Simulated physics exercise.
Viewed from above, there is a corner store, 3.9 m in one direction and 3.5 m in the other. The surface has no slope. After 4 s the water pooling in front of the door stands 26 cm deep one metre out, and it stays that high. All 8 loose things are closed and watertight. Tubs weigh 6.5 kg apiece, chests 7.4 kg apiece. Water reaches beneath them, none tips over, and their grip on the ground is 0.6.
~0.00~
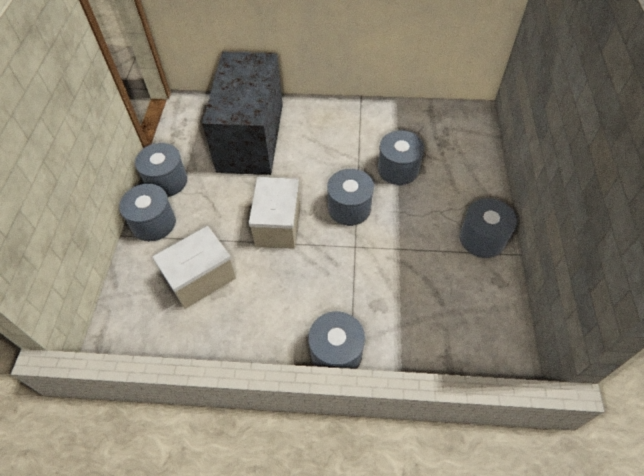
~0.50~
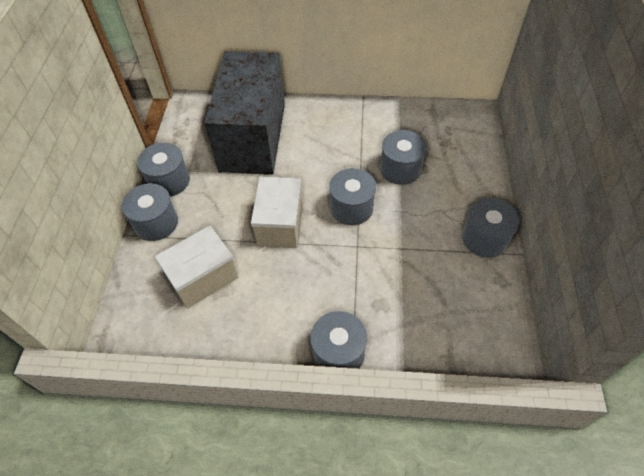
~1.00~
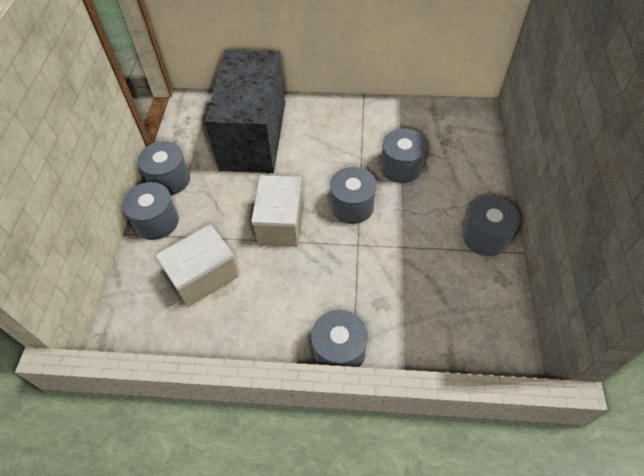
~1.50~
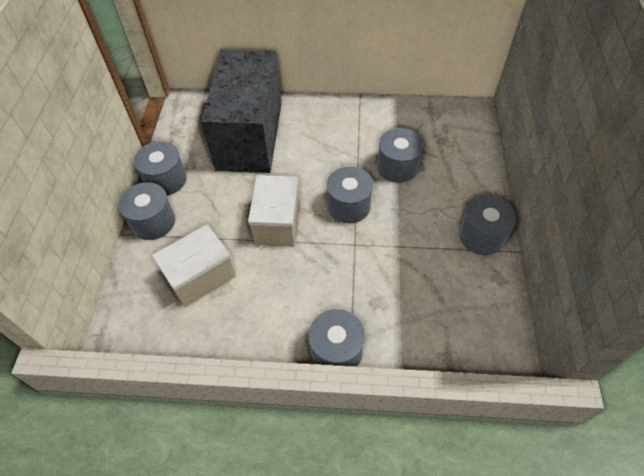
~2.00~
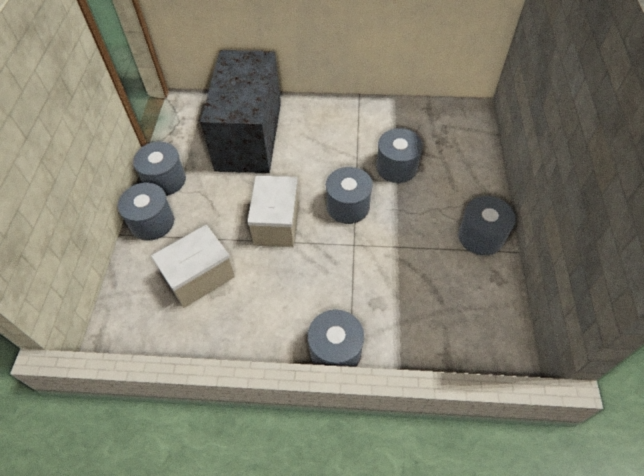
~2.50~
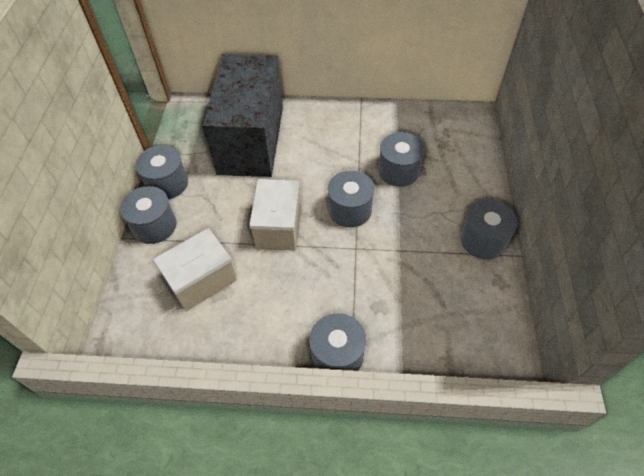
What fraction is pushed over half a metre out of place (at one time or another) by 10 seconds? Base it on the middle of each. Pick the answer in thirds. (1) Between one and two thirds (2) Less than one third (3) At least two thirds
1, between one and two thirds.
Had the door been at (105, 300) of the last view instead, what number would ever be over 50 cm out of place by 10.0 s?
The answer then is 6.
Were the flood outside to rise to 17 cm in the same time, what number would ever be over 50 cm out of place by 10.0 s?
The answer would then be 4.
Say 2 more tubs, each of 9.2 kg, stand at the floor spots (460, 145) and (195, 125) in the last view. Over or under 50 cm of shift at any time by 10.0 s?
Inside the limit, then above the limit.
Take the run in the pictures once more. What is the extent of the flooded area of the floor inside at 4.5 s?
About 4.5 m2 is covered.
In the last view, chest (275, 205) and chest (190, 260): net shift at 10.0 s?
First 30 cm, then 250 cm.
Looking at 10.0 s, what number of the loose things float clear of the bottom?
6 at that moment.
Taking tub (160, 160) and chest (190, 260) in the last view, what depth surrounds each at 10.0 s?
Close to 9 and 11 centimetres.
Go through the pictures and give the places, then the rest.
In the first frame, a tub at (337, 337), on the bottom; a chest at (274, 201), on the bottom; water covers 0.0 m2; 0 of 8 have shifted.
In the second frame, a tub at (339, 337) rests on the ground; a chest at (277, 200), on the bottom; water covers 0.0 m2; 0 of 8 have shifted.
In the third frame, a tub at (340, 335), on the bottom; a chest at (277, 199) rests on the ground; 0.0 m2 under water; 0 of 8 have shifted.
In the fourth frame, a tub at (337, 335), on the bottom; a chest at (274, 199), on the bottom; water covers 0.0 m2; 0 of 8 have shifted.
In the fifth frame, a tub at (336, 335) rests on the ground; a chest at (273, 199) rests on the ground; 0.1 m2 under water; 0 of 8 have shifted.
In the sixth frame, a tub at (338, 339) rests on the ground; a chest at (275, 203) rests on the ground; 0.6 m2 under water; 0 of 8 have shifted.
After 3.5 s 0 of 8 are over 50 cm from their spots; 0 afloat.
After 4.5 s 0 of 8 are over 50 cm from their spots; 0 afloat.
After 7.0 s 3 of 8 are over 50 cm from their spots; 3 afloat.
After 10.0 s 5 of 8 are over 50 cm from their spots, and 5 have been at some point; 6 afloat.
